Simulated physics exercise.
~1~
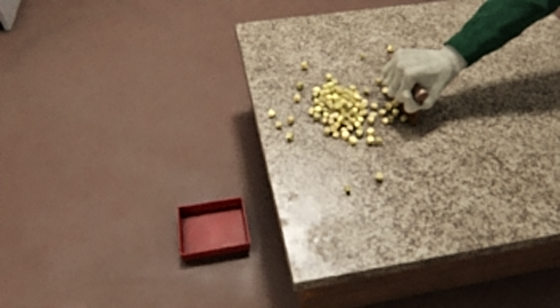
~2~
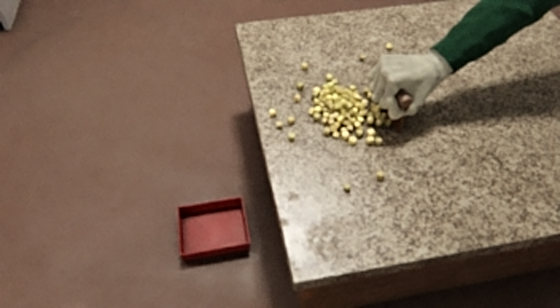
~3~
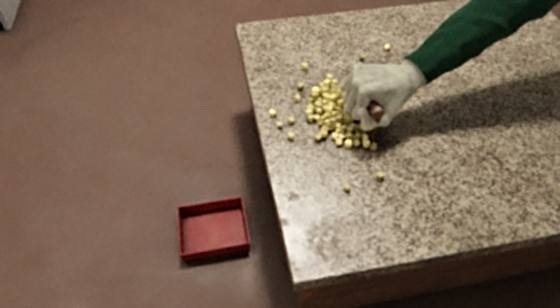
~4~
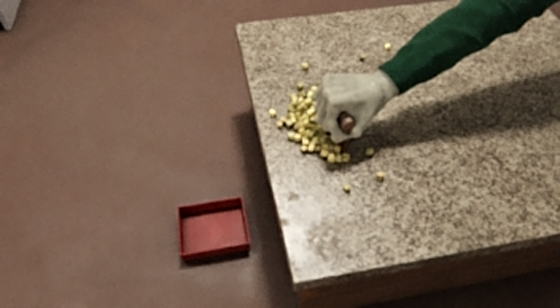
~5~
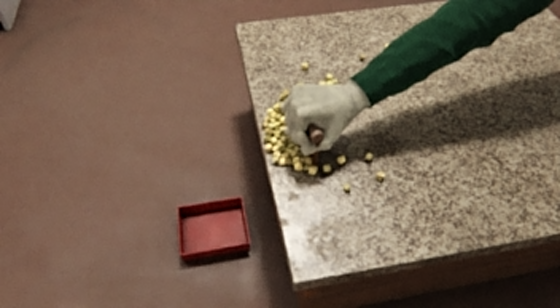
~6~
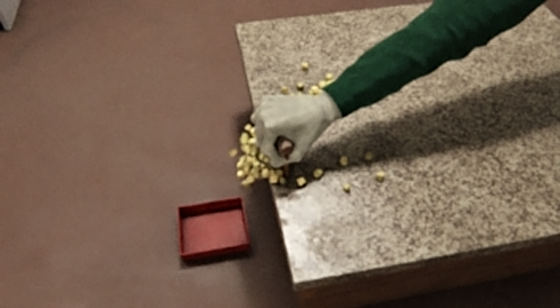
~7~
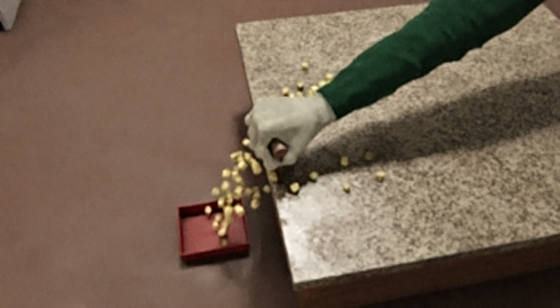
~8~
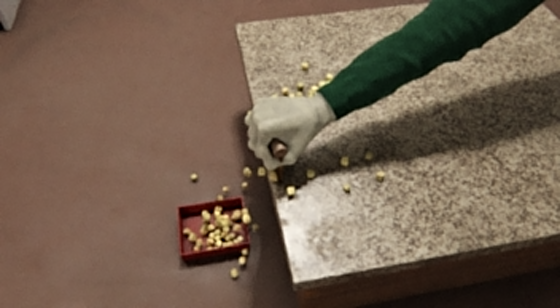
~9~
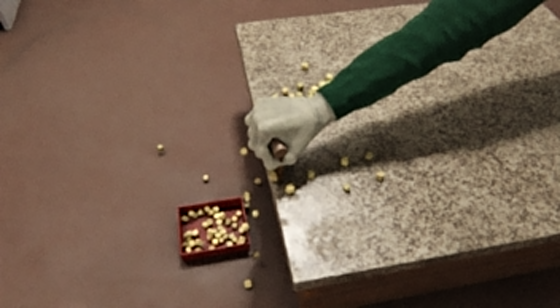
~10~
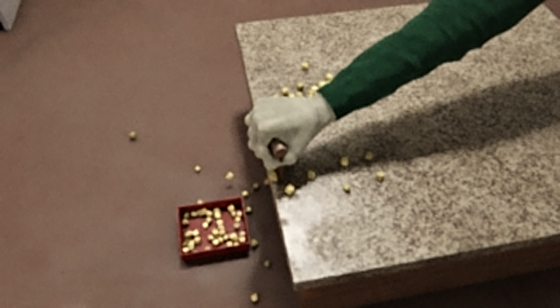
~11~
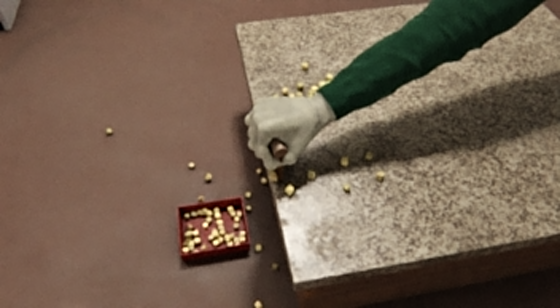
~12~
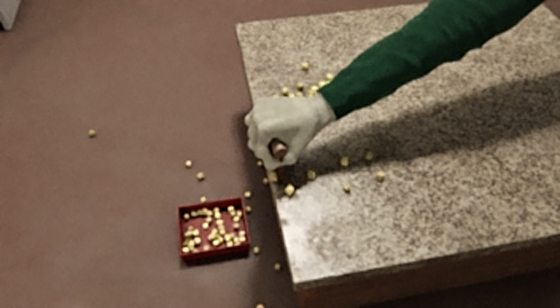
A gloved hand sweeps pale cubes off a speckled slab, some landing in a red tin.
